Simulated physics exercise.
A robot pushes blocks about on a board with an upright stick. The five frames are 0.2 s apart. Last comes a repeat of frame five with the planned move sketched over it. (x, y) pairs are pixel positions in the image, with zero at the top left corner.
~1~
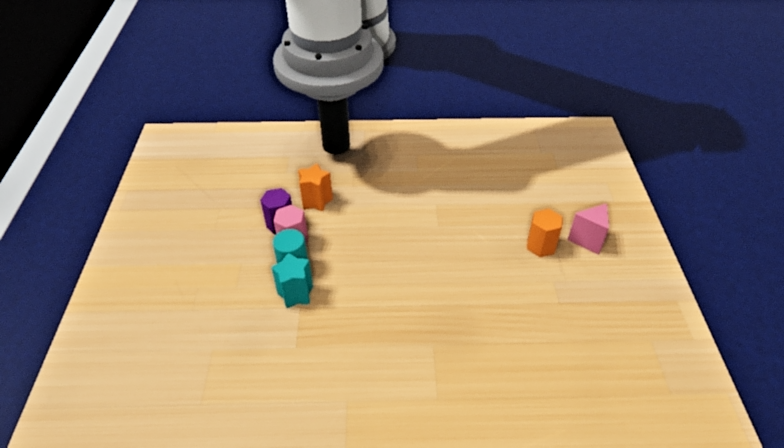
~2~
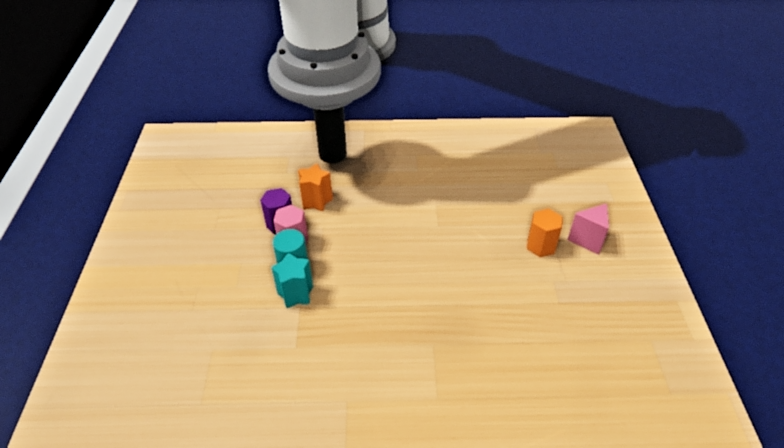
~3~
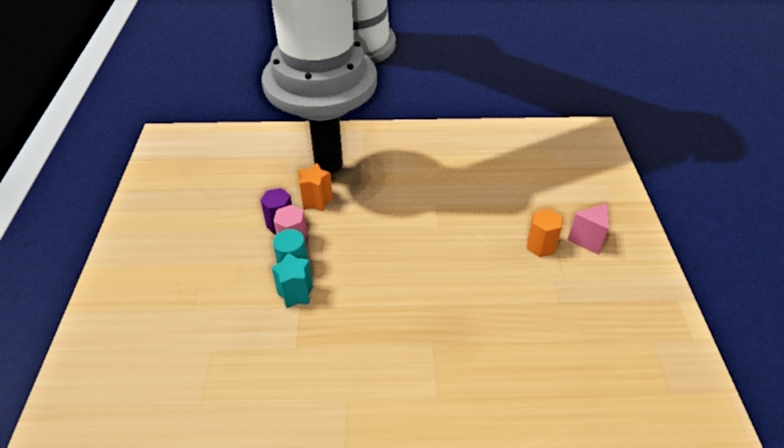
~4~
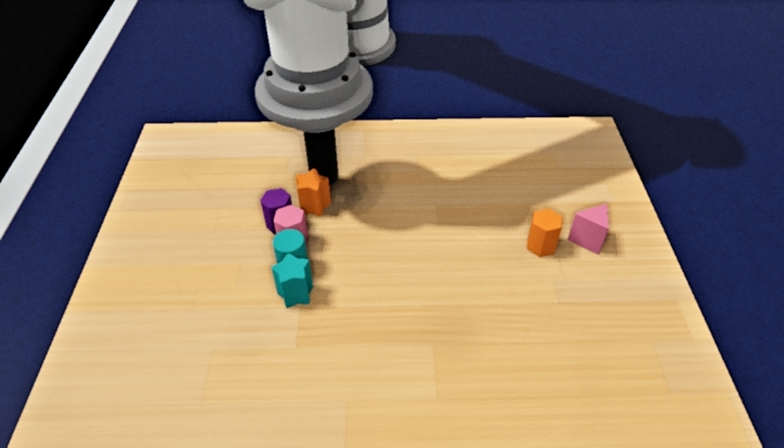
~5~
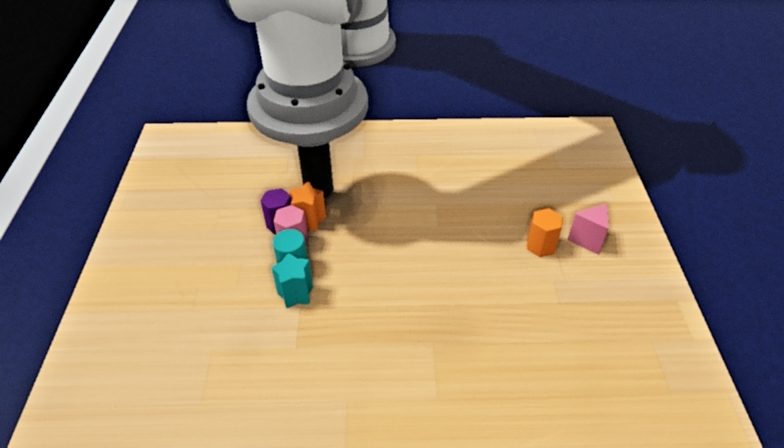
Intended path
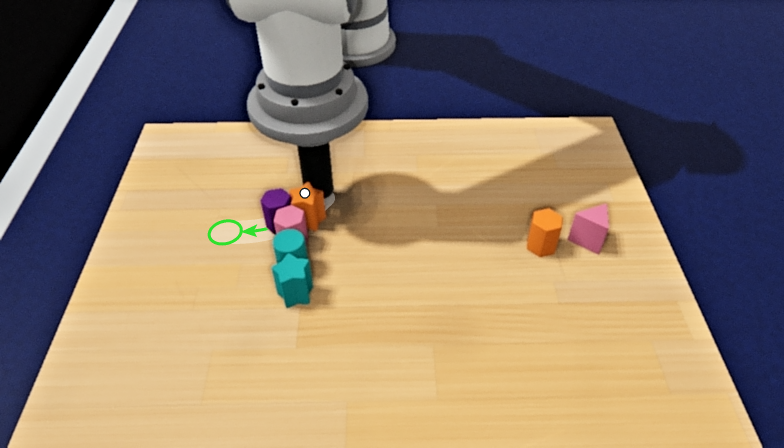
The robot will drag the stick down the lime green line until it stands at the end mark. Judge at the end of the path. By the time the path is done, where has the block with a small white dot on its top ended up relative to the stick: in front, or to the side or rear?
I'd say the block with a small white dot on its top has slipped off and sits beside or behind the stick.
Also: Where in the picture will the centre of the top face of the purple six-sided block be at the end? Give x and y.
Roughly at (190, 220).
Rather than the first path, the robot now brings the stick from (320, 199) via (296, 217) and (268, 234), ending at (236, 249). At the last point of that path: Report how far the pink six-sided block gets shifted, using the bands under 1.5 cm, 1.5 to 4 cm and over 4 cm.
It goes a long way, over 4 cm.
The line goes from (320, 199) over (295, 218) and (262, 230) to (225, 232); the dot is on the orange star.
On the path given first. One third of the way, stick at (294, 209); purple six-sided block at (247, 206), turned 55° clockwise; turquoise circular block at (284, 252); pink six-sided block at (266, 234), turned 30° anticlockwise; turquoise star at (294, 277); orange star at (276, 214).
Two thirds of the way, stick at (259, 221); purple six-sided block at (225, 212), turned 80° clockwise; turquoise circular block at (284, 252); pink six-sided block at (254, 248), turned 60° anticlockwise; turquoise star at (295, 277); orange star at (250, 227), turned 25° anticlockwise.
At the end, stick at (223, 223); purple six-sided block at (189, 220), turned 55° clockwise; turquoise circular block at (284, 252); pink six-sided block at (254, 248), turned 60° anticlockwise; turquoise star at (295, 277); orange star at (242, 227), turned 50° anticlockwise.
